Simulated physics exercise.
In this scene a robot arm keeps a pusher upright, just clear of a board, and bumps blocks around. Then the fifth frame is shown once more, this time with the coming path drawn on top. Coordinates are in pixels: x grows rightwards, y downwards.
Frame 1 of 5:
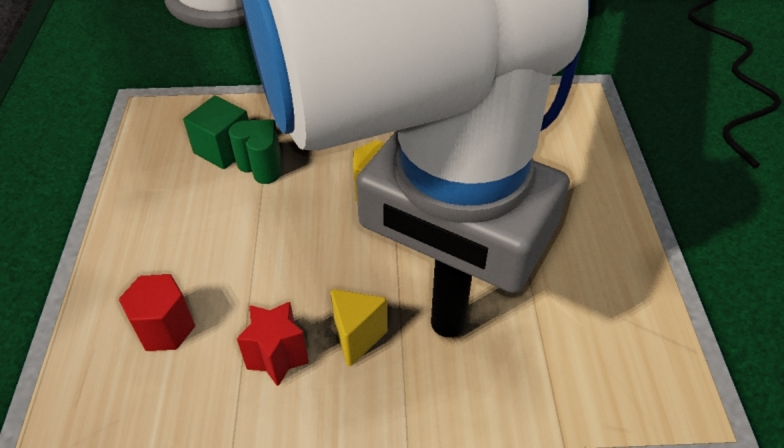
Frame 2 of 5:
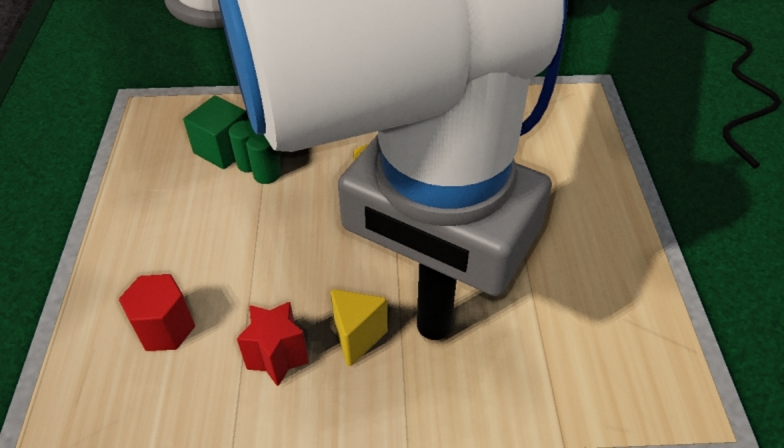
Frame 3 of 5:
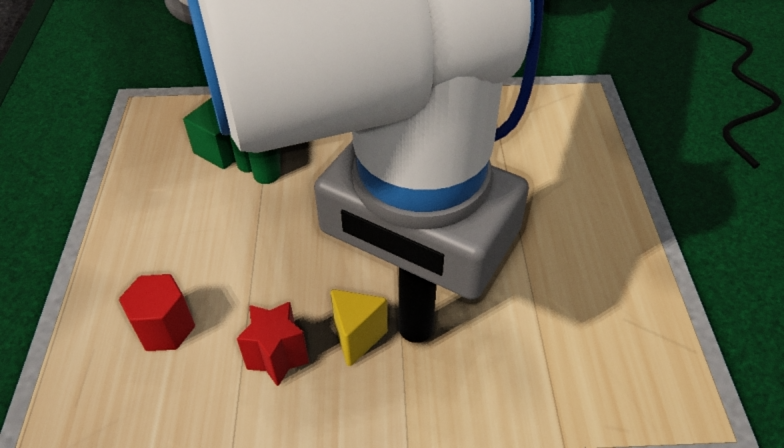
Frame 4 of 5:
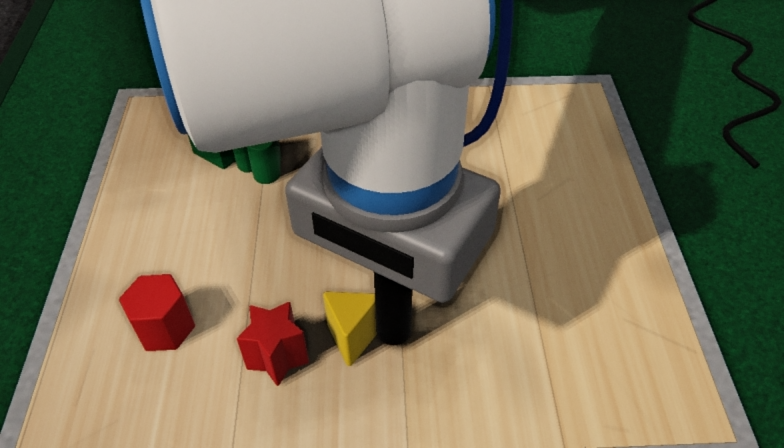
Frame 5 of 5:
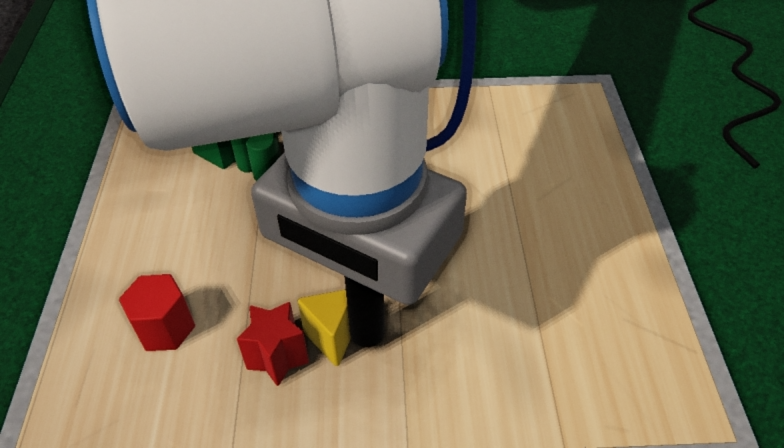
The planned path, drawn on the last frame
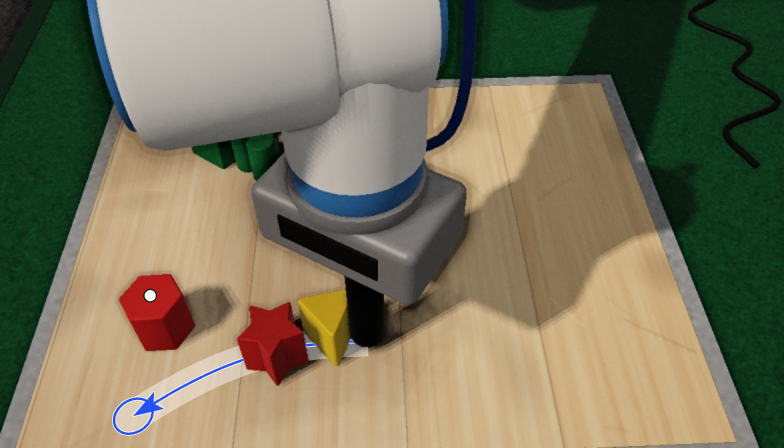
A white robot arm with blue bands and a grey head holds a black rod over a pale wooden board on green surroundings, seen from above at an angle. A red six-sided block, a red star and a yellow triangular block sit in front, with green blocks behind at left. The arm slides left, and its rod meets the yellow block and pushes it toward the star.
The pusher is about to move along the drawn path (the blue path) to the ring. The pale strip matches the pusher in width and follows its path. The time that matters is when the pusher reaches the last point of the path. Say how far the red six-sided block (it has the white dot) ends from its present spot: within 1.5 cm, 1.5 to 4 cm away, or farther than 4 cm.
The red six-sided block moves under 1.5 cm.
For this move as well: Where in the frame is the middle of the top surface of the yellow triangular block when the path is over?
The centre of its top will be at (227, 297).
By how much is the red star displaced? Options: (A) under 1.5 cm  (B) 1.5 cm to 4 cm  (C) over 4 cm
I'll go with C - over 4 cm.
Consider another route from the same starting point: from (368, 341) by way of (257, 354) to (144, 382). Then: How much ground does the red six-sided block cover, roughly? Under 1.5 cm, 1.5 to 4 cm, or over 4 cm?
Net shift: Below 1.5 cm.
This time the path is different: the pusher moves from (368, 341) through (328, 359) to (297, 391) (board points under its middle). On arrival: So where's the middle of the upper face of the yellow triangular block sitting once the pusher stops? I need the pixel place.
Near (297, 304).
The line goes from (368, 341) by way of (289, 348) and (211, 373) to (133, 416); the dot is on the red six-sided block.
On the path given first. One third of the way, pusher (286, 340); red star (226, 340), turned 25° anticlockwise; yellow triangular block (252, 300).
Two thirds of the way, pusher (206, 366); red star (164, 372), turned 30° anticlockwise; yellow triangular block (227, 297), turned 45° clockwise.
At the end, pusher (129, 409); red six-sided block unmoved; red star (87, 425), turned 45° anticlockwise; yellow triangular block (227, 297), turned 45° clockwise.
